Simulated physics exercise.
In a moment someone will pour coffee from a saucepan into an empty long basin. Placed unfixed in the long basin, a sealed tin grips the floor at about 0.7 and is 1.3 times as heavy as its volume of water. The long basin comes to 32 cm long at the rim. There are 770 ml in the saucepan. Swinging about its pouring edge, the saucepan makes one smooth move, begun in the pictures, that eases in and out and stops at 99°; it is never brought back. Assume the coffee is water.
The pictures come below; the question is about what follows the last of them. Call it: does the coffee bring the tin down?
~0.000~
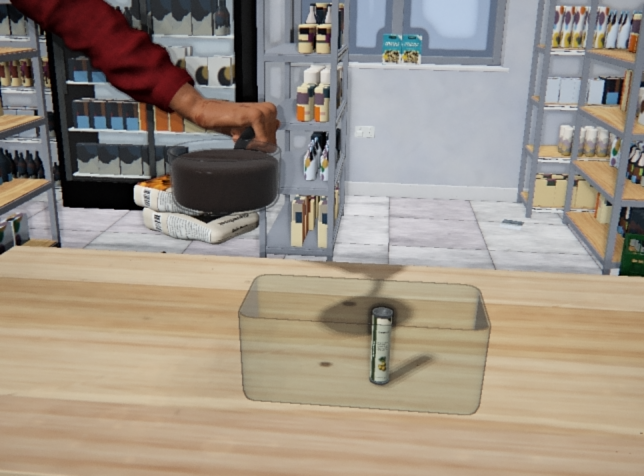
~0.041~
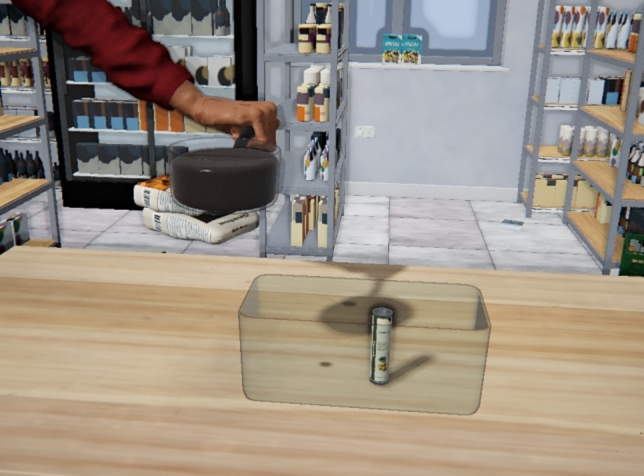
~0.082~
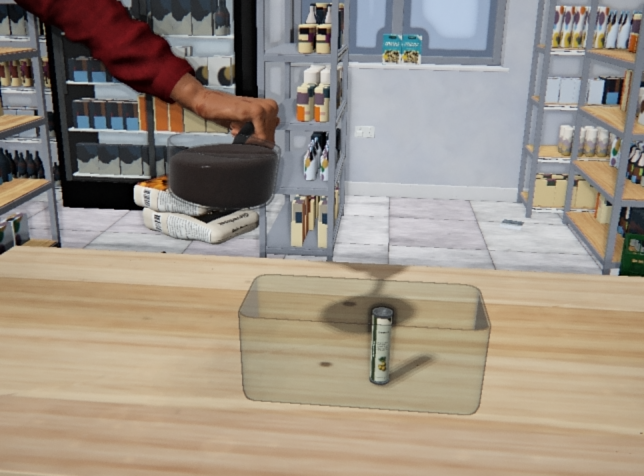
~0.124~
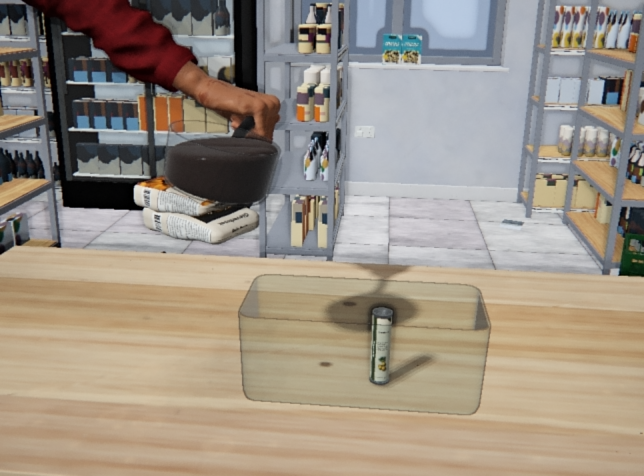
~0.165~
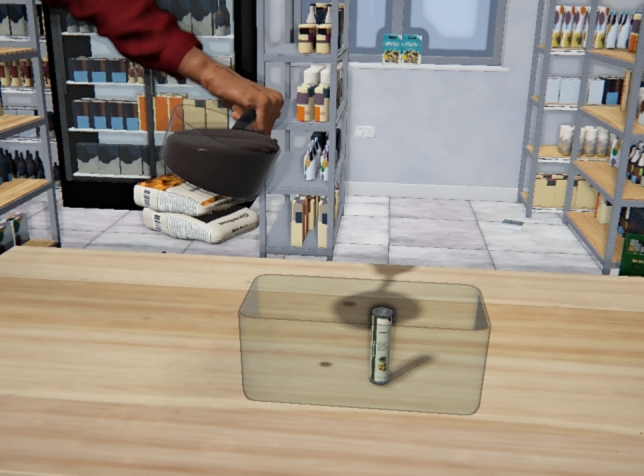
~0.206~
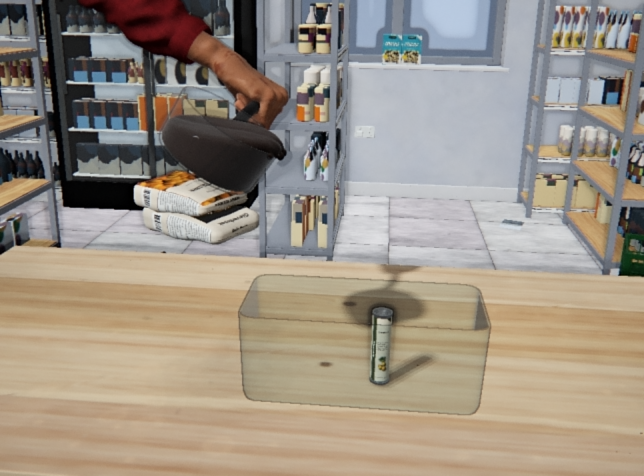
Call: Not brought down.
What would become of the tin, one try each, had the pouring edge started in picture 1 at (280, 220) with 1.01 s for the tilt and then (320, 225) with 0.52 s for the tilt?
Try 1: Tipped over; try 2: Still standing.
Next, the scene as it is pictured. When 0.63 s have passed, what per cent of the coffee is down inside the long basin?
Value: Approx. 58 %.
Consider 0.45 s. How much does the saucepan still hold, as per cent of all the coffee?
40 %.
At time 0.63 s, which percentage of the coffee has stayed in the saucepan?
Roughly 5 percent remains.
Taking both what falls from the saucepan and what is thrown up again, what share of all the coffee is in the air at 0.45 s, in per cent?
Roughly 58 percent.
Then, 0.45 s in, the tilt is 95° and 40 per cent is still to pour; the tin stands where it began.
Then, 0.63 s in, the tilt is 99° and 5 per cent is still to pour; the tin stands where it began.
Then, 0.82 s in, the tilt is 99° and 1 per cent is still to pour; the tin stands where it began.
Then, 1.02 s in, the tilt is 99° and 0 per cent is still to pour; the tin stands where it began.
Finally, the tin stands where it began.
